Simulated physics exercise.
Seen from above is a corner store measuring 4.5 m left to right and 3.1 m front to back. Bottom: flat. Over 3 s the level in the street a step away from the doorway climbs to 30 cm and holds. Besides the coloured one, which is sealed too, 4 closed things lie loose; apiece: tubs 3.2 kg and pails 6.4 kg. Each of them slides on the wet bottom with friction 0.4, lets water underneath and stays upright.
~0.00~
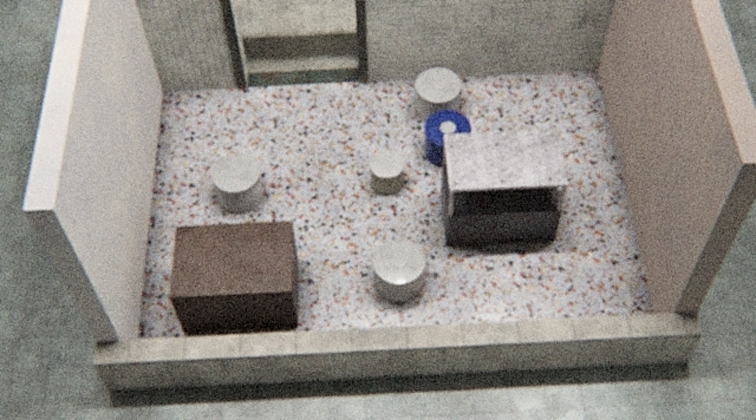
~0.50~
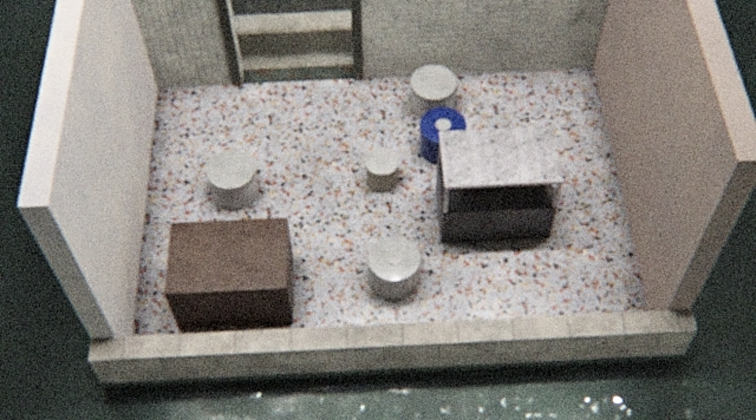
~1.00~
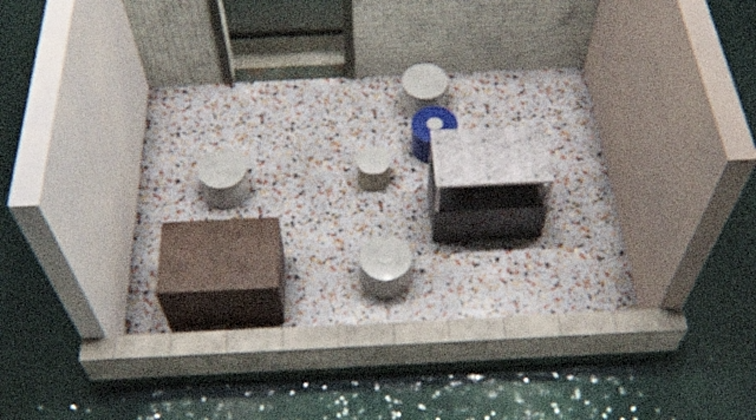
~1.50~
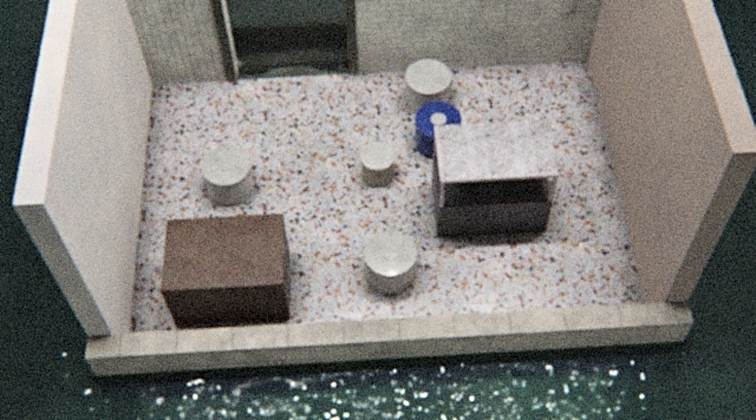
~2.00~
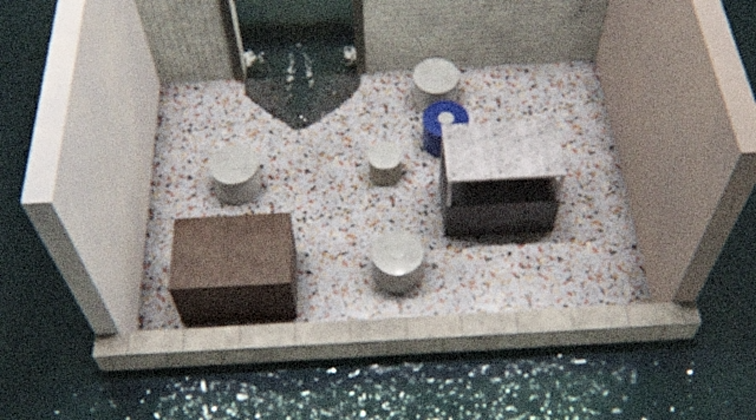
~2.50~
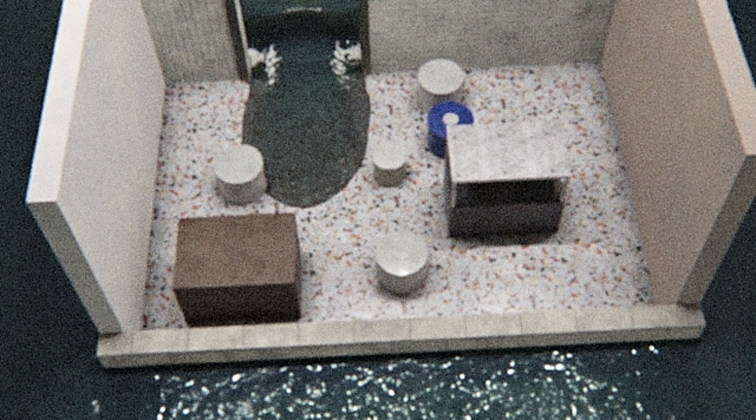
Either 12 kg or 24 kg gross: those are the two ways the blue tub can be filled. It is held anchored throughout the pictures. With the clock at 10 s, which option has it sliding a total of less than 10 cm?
Answer: 24 kg, not 12 kg.
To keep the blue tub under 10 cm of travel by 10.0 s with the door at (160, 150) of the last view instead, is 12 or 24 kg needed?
Note: Neither mass keeps it.
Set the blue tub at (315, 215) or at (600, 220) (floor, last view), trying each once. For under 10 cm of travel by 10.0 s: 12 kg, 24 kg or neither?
Both masses fail; both masses fail.
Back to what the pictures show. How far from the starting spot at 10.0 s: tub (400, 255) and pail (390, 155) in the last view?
They sit 200 cm and 100 cm away, in the order given.
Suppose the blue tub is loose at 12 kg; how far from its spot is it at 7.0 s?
I'd put it at roughly 0 cm.
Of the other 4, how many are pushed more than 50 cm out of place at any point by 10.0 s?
The count comes to 4.
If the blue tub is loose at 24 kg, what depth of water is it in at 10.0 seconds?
Something like 8 centimetres.
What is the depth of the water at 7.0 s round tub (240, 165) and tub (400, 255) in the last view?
I'd put it at 19 cm and 5 cm respectively.
After 3.5 s the blue tub would be 0 cm from its start with 12 kg and 0 cm from its start with 24 kg; 2 cm of water round it then.
After 4.5 s the blue tub would be 0 cm from its start with 12 kg and 0 cm from its start with 24 kg; 4 cm of water round it then.
After 7.0 s the blue tub would be 0 cm from its start with 12 kg and 0 cm from its start with 24 kg; 4 cm of water round it then.
After 10.0 s the blue tub would be 22 cm from its start with 12 kg and 0 cm from its start with 24 kg; 8 cm of water round it then.
